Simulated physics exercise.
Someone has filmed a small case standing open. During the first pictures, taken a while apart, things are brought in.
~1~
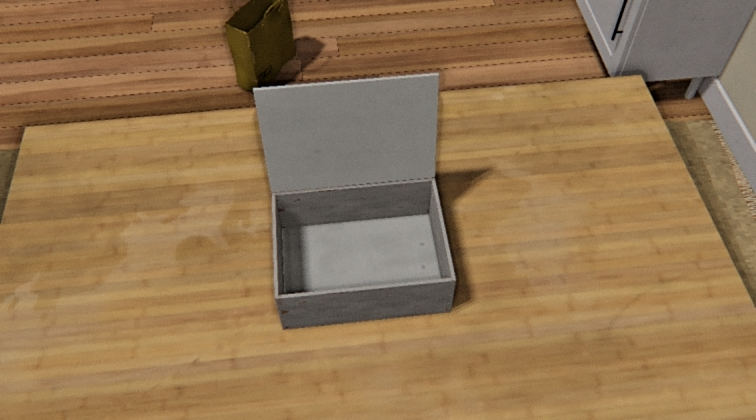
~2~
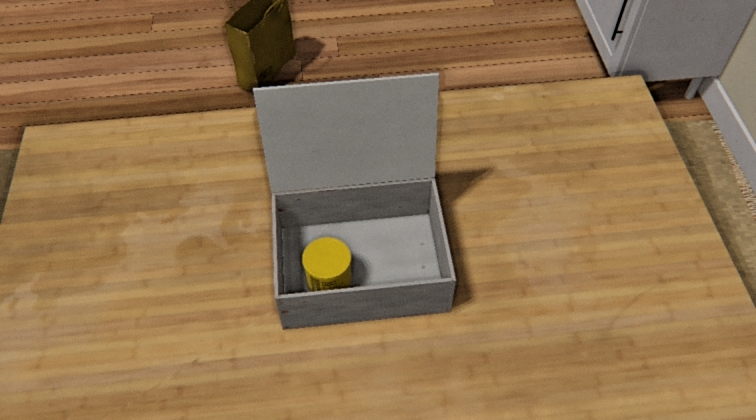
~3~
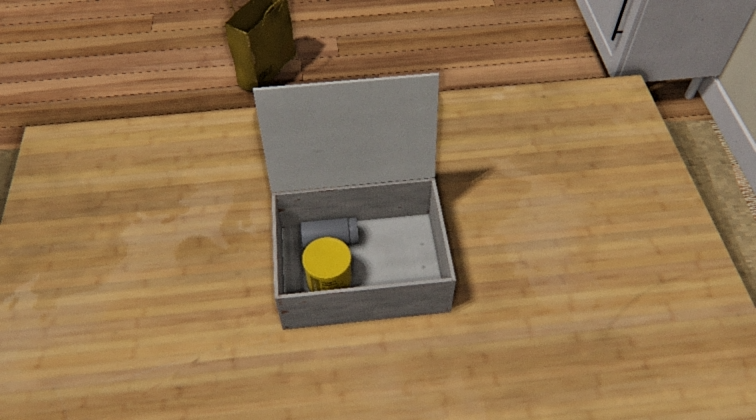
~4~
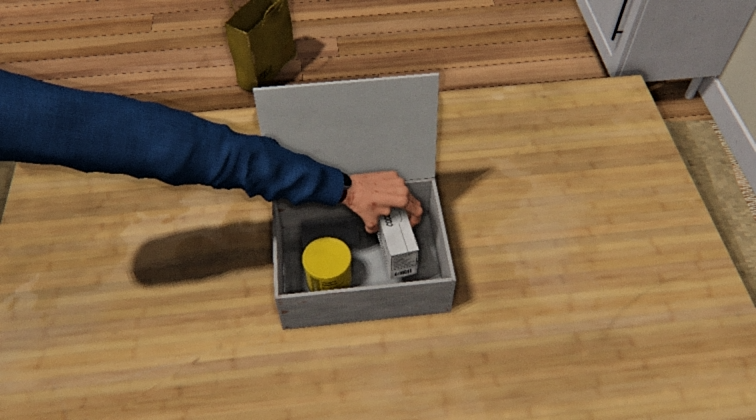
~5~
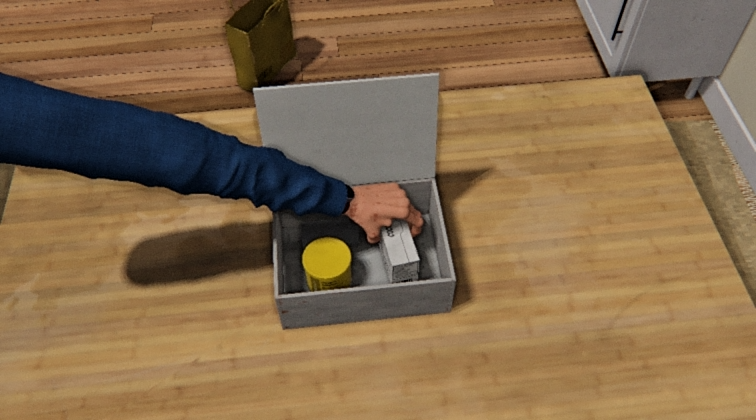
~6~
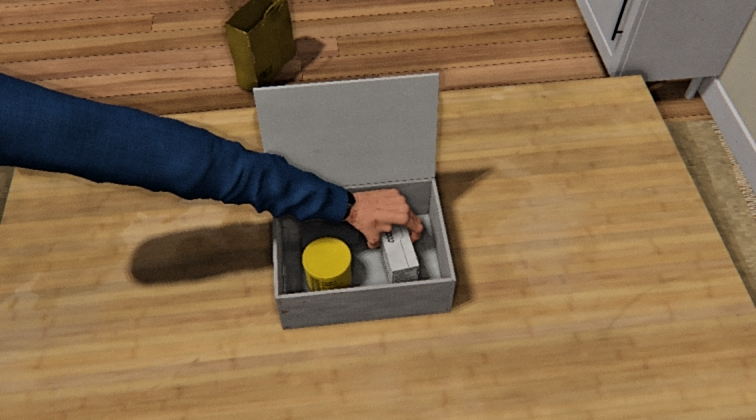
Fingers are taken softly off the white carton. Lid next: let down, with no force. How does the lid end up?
Most likely the lid will meet the rim.
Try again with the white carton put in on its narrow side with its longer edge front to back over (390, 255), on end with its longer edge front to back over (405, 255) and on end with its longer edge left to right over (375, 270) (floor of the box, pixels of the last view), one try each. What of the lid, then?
The first time it goes down completely, the next time it is kept open, and the last time it is kept open.
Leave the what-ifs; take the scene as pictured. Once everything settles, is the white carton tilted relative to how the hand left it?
Simply put, it remains unturned.
Then, 1.50 s later than the last frame, lid 72° above the rim.
Then, 1.80 s later than the last frame, lid 35° above the rim.
When it is over, lid shut; all 3 as before. End places, in pixels of the last picture, white carton near (394, 246).
